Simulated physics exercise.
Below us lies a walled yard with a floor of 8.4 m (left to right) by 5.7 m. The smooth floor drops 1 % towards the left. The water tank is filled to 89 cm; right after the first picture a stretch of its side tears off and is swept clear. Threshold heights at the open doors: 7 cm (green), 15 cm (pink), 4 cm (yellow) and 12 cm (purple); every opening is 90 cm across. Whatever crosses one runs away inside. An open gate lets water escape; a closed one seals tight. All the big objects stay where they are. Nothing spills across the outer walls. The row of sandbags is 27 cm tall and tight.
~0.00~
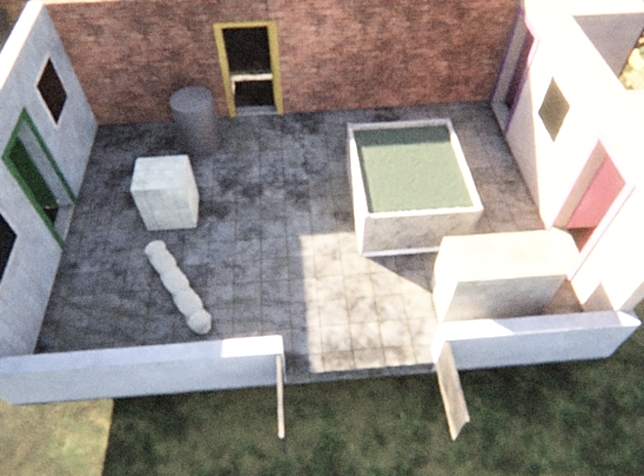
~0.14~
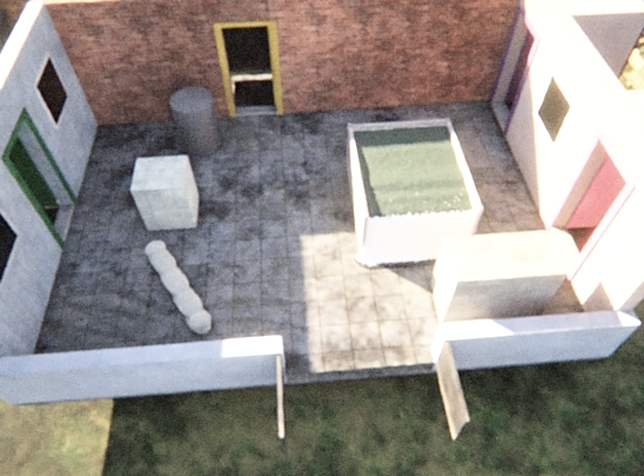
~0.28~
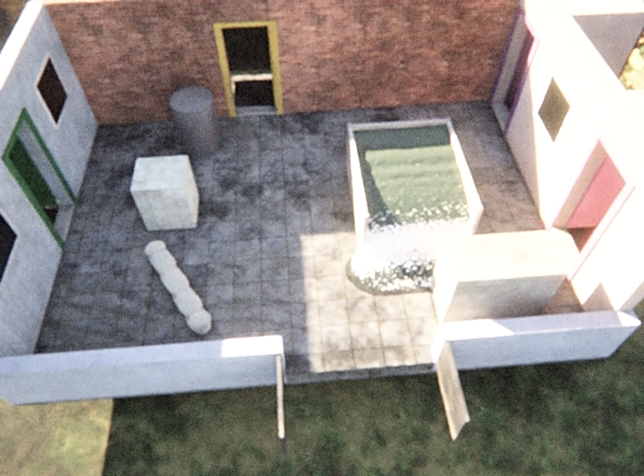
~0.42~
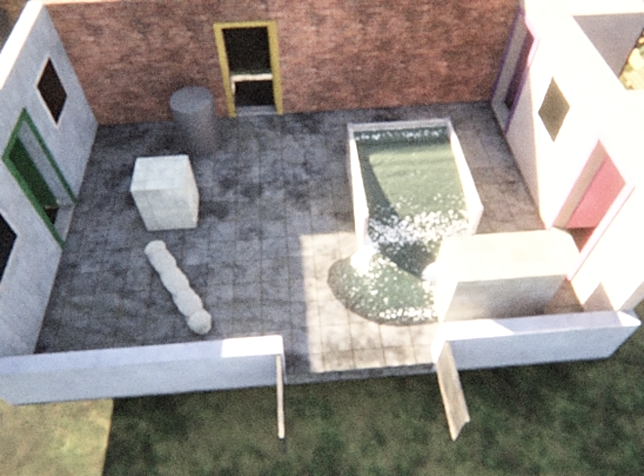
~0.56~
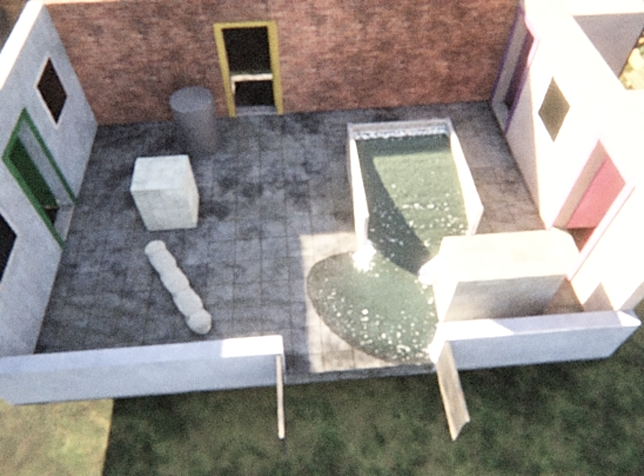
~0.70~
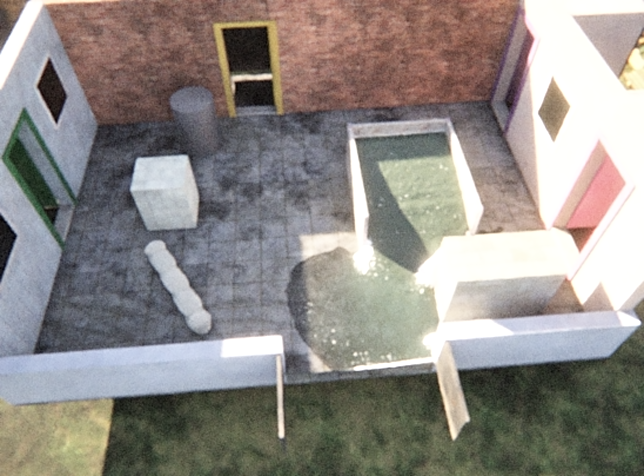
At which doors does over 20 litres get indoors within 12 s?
The water let in: At the green door it stays under the limit; at the pink door it goes over the limit; at the yellow door it does not reach the limit; at the purple door it stays under the limit.
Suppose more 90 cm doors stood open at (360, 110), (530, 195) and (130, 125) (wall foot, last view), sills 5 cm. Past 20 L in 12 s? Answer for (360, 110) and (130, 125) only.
In turn: Not over, not over.
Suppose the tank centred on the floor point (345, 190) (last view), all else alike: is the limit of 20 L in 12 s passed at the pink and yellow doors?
Against that limit: Pink below, yellow under.
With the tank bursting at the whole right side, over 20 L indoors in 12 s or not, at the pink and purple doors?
Against that limit: Pink over, purple above.
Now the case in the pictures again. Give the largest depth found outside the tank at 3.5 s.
Up to some 22 cm.
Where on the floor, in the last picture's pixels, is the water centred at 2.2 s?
Around (413, 246).
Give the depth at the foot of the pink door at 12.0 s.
Some 2.5 cm.
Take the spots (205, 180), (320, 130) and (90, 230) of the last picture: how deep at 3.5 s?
Roughly 0, 0 and 0 cm, in turn.
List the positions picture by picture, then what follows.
The first frame shows the water tank at (410, 168) is whole and still, 89 cm deep.
In the second frame, water pours out at (417, 235) and has run 1.0 m, to (358, 257); typically 8 cm deep outside, 89 cm at the water tank's back.
In the third frame, the front is at (353, 278), 1.2 m from the gap at (417, 238); 1.6 m2 of floor is under water; 89 cm left at the back of the water tank.
In the fourth frame, water pours out at (416, 239) and has run 1.6 m, to (350, 304); typically 17 cm deep outside, 83 cm at the water tank's back.
In the fifth frame, water pours out at (416, 240) and has run 2.1 m, to a hidden place; typically 11 cm deep outside, 75 cm at the water tank's back.
In the sixth frame, water pours out at (416, 241) and has run 2.5 m, to a hidden place; typically 11 cm deep outside, 76 cm at the water tank's back.
After 1.4 s water covers 20 % of the floor and is deepest (56 cm) near (437, 275); green door not reached, pink door 26 cm at the sill, 43 L in, yellow door not reached, purple door not reached.
After 2.2 s water covers 25 % of the floor and is deepest (36 cm) near (448, 274); green door not reached, pink door 29 cm at the sill, 170 L in, yellow door not reached, purple door 2 cm at the sill, 0 L in.
After 3.5 s water covers 40 % of the floor and is deepest (22 cm) near (27, 380); green door not reached, pink door 20 cm at the sill, 248 L in, yellow door not reached, purple door 2 cm at the sill, 0 L in.
After 7.0 s water covers 75 % of the floor and is deepest (9 cm) near (437, 275); green door 3 cm at the sill, 0 L in, pink door 8 cm at the sill, 258 L in, yellow door 2 cm at the sill, 0 L in, purple door 8 cm at the sill, 0 L in.
After 12.0 s water covers 85 % of the floor and is deepest (10 cm) near (74, 212); green door 6 cm at the sill, 0 L in, pink door 3 cm at the sill, 258 L in, yellow door 2 cm at the sill, 0 L in, purple door 3 cm at the sill, 0 L in.
